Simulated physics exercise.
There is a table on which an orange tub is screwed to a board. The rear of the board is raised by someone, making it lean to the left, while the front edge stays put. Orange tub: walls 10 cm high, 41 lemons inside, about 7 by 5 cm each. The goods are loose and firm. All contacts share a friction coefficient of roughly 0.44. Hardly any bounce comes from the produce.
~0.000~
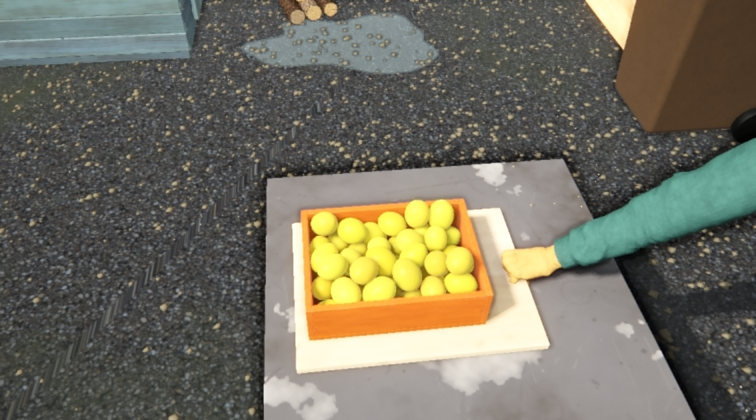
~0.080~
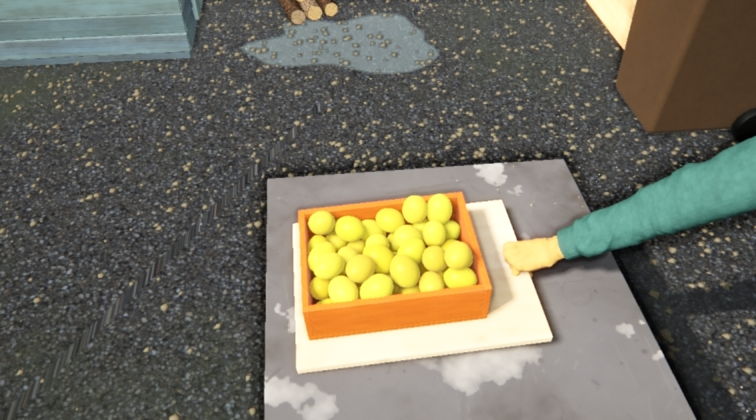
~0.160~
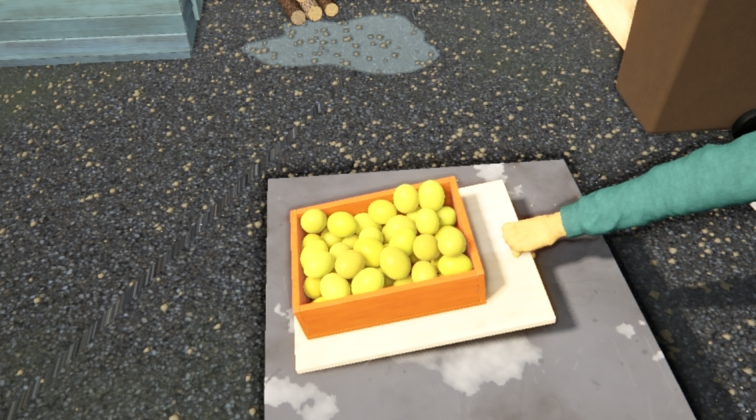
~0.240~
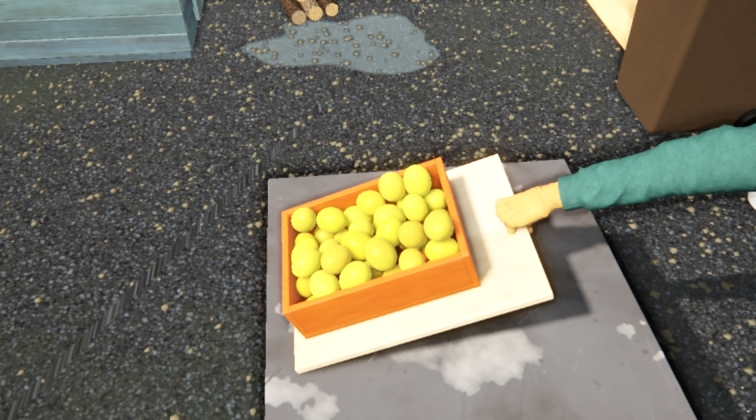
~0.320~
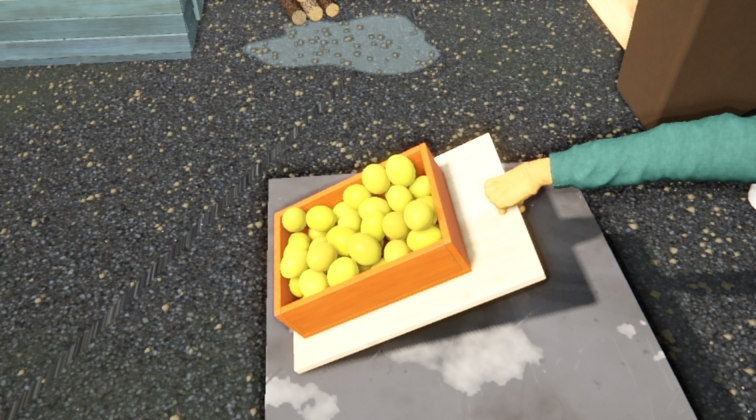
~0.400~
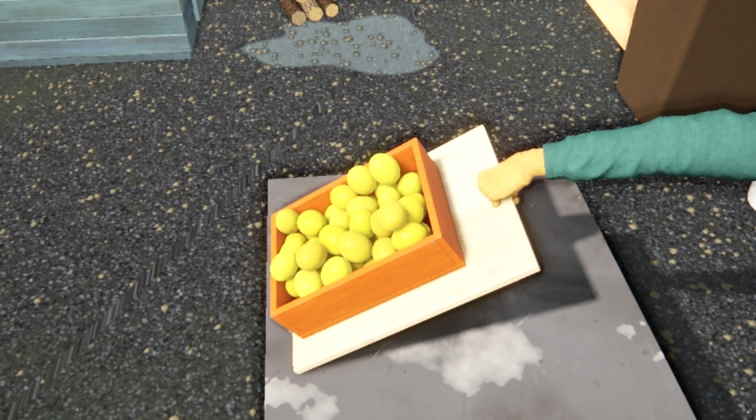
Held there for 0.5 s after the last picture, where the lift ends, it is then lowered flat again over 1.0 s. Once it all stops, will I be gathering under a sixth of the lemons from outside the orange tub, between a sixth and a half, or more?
You will gather under a sixth of them.
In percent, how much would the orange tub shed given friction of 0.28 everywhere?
In that case the orange tub sheds 0 per cent of its load.
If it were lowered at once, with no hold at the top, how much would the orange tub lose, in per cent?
In that case the orange tub sheds 0 percent of its load.
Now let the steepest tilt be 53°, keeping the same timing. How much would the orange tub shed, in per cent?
Then it's 40 per cent for the orange tub.
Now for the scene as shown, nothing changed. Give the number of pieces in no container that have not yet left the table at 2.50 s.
Tally: Some 0.
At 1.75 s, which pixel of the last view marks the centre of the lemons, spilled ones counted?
They're centred near (383, 269).
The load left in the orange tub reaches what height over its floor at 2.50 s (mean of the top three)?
About 13 cm.
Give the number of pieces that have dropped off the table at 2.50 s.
Roughly 1 in all.
After 0.74 s, tilt 32°; 0 of 41 out of the orange tub.
After 1.16 s, tilt 27°; 1 of 41 out of the orange tub.
After 1.75 s, tilt 2°; 1 of 41 out of the orange tub.
Outcome (at 2.50 s), 1 of 41 out of the orange tub. Asked share, 1 of 41, 2 per cent.
